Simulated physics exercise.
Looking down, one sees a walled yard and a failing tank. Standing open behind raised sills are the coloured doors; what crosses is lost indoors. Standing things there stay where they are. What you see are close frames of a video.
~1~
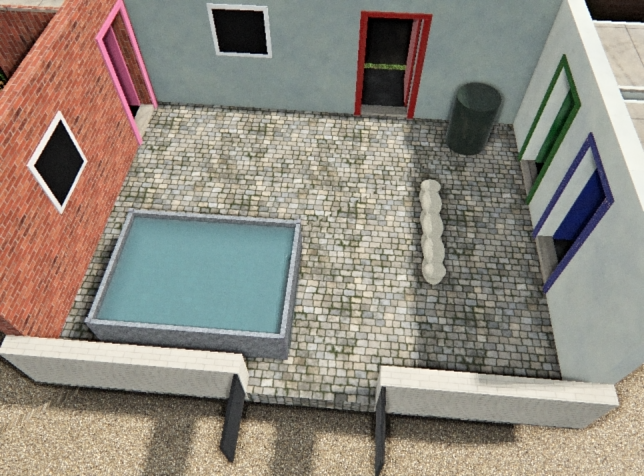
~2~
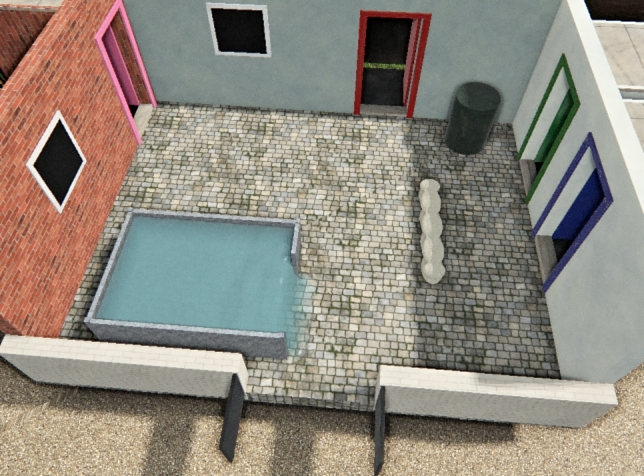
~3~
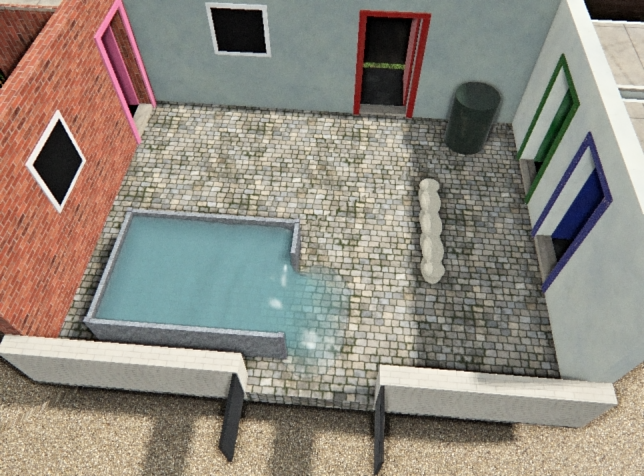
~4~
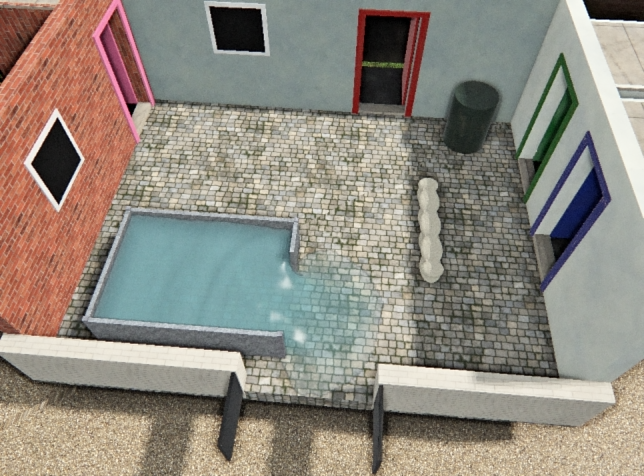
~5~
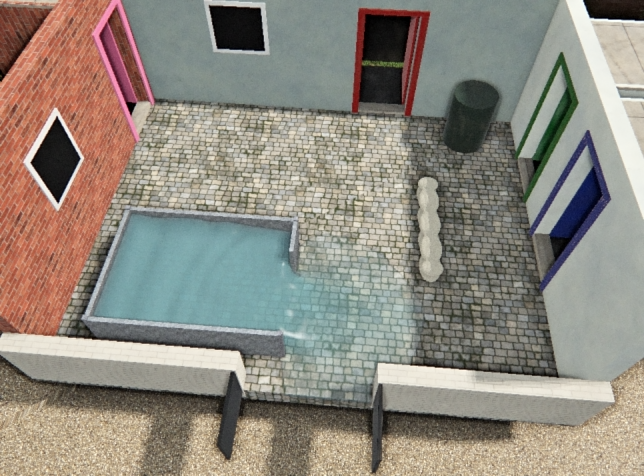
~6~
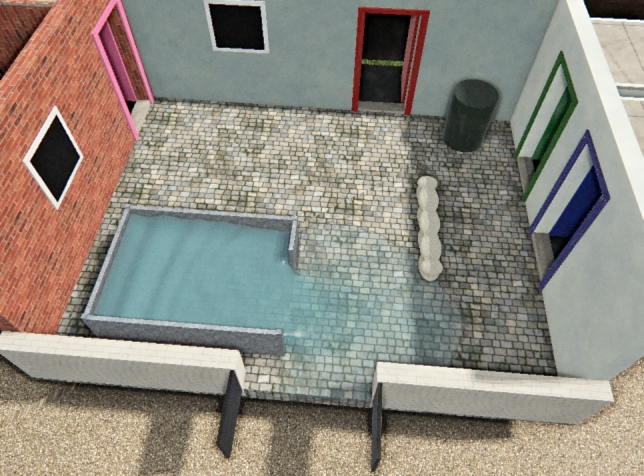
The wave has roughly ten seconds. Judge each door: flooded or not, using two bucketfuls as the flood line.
In order: The red door goes beyond what's allowed there; the blue door goes beyond what's allowed there; the pink door stays inside what's allowed there; the green door goes beyond what's allowed there.
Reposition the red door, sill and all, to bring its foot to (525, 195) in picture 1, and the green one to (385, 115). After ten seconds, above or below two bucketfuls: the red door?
The red door lets more in.
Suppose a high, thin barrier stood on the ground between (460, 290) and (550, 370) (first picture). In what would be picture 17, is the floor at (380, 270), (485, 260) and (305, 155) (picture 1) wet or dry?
Results in order: Swamped / swamped / bone-dry.
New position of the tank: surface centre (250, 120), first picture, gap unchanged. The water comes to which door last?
That would be the pink-painted one.
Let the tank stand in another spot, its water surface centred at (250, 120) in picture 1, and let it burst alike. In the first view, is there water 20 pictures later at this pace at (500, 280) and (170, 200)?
Submerged and unflooded.
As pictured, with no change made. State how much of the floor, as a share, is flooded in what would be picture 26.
That works out at 50 %.
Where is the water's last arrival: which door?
It's the one in pink.
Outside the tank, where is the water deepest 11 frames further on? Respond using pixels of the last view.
Estimated pixel: (550, 371).
A moment on, water covers 25 % of the floor; the red door not reached, the blue door not reached, the pink door not reached, the green door not reached.
Next, water covers 30 % of the floor; the red door not reached, the blue door under two buckets in, the pink door not reached, the green door not reached.
Then, water covers 50 % of the floor; the red door under two buckets in, the blue door over two buckets in, the pink door not reached, the green door wet at the sill, nothing in.
Later, water covers 55 % of the floor; the red door over two buckets in, the blue door over two buckets in, the pink door not reached, the green door under two buckets in.
In the end, water covers 90 % of the floor; the red door far over two buckets in, the blue door over two buckets in, the pink door wet at the sill, nothing in, the green door far over two buckets in.
